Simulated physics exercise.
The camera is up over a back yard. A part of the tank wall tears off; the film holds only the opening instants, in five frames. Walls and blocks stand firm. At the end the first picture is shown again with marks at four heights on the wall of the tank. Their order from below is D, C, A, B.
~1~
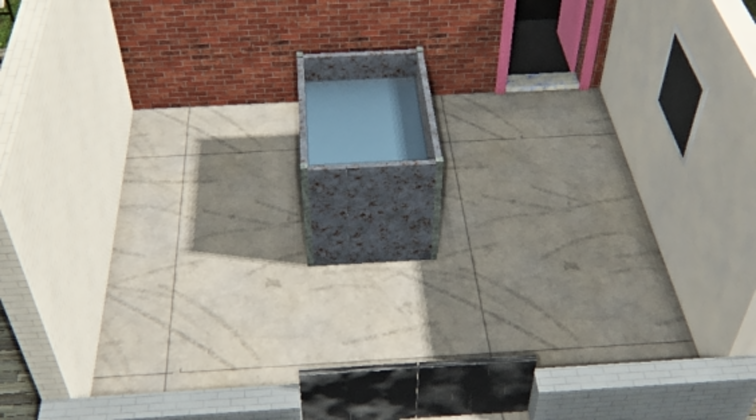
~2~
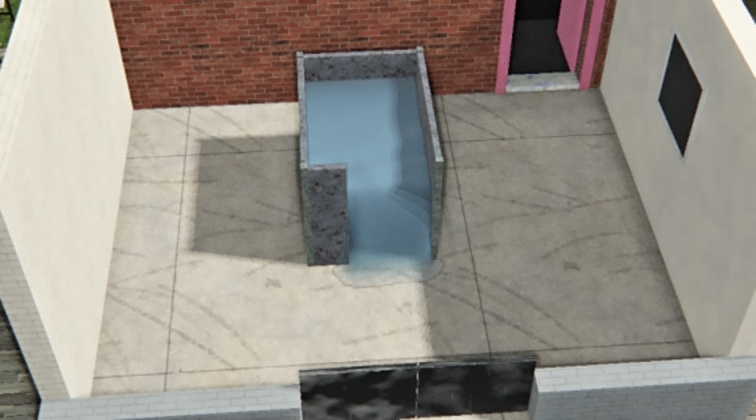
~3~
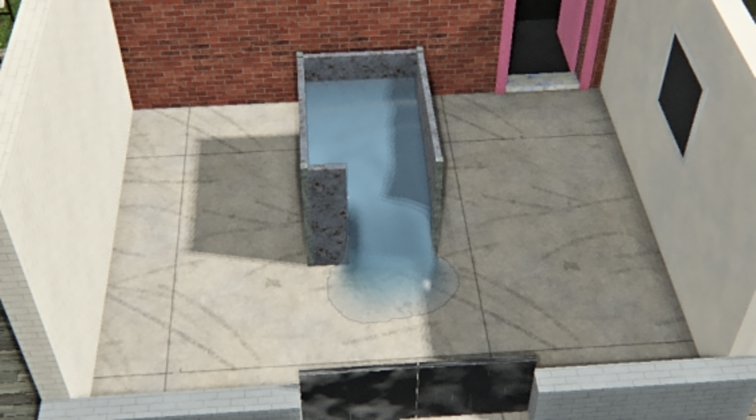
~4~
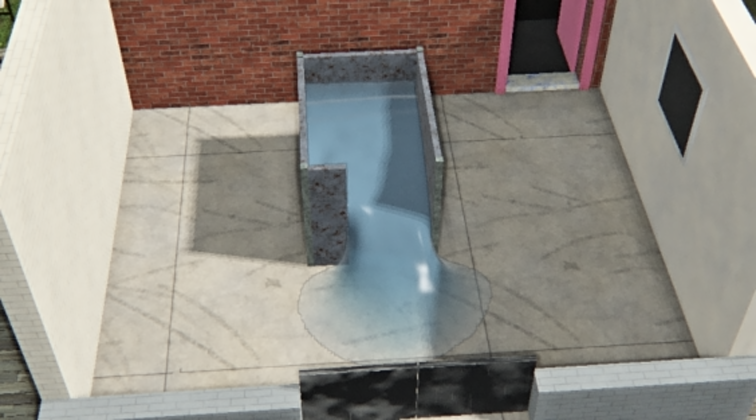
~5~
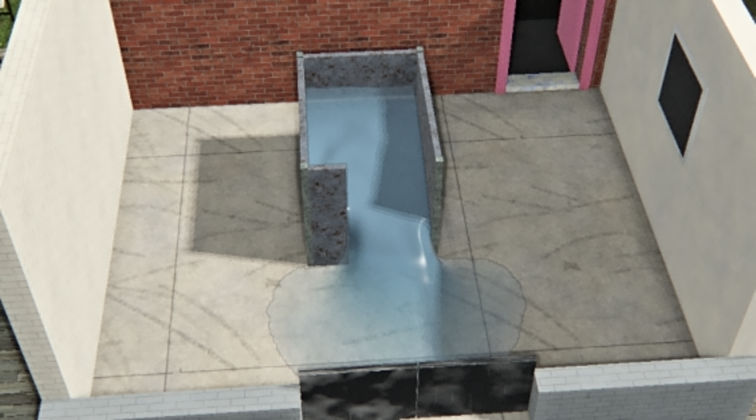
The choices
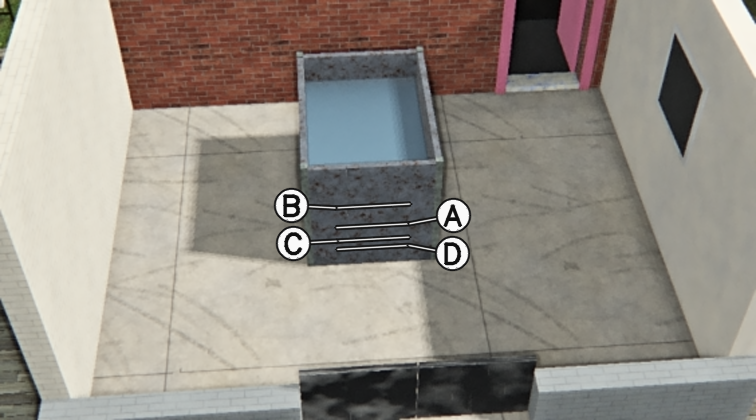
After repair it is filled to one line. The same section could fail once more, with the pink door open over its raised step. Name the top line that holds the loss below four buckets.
The answer is level A.
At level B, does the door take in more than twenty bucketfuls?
No, less.
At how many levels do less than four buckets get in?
Three of the four.
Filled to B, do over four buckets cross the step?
Yes, that goes wrong.
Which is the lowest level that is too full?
B it is.
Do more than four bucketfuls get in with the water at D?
No, not at all.
On the marked copy, A at (372, 225); B at (372, 206); C at (373, 239); D at (373, 247); from the bottom up D, C, A, B.
With A, a bucket or two gets in.
With B, about 8 bucketfuls get in.
With C, nothing gets over.
With D, nothing gets over.
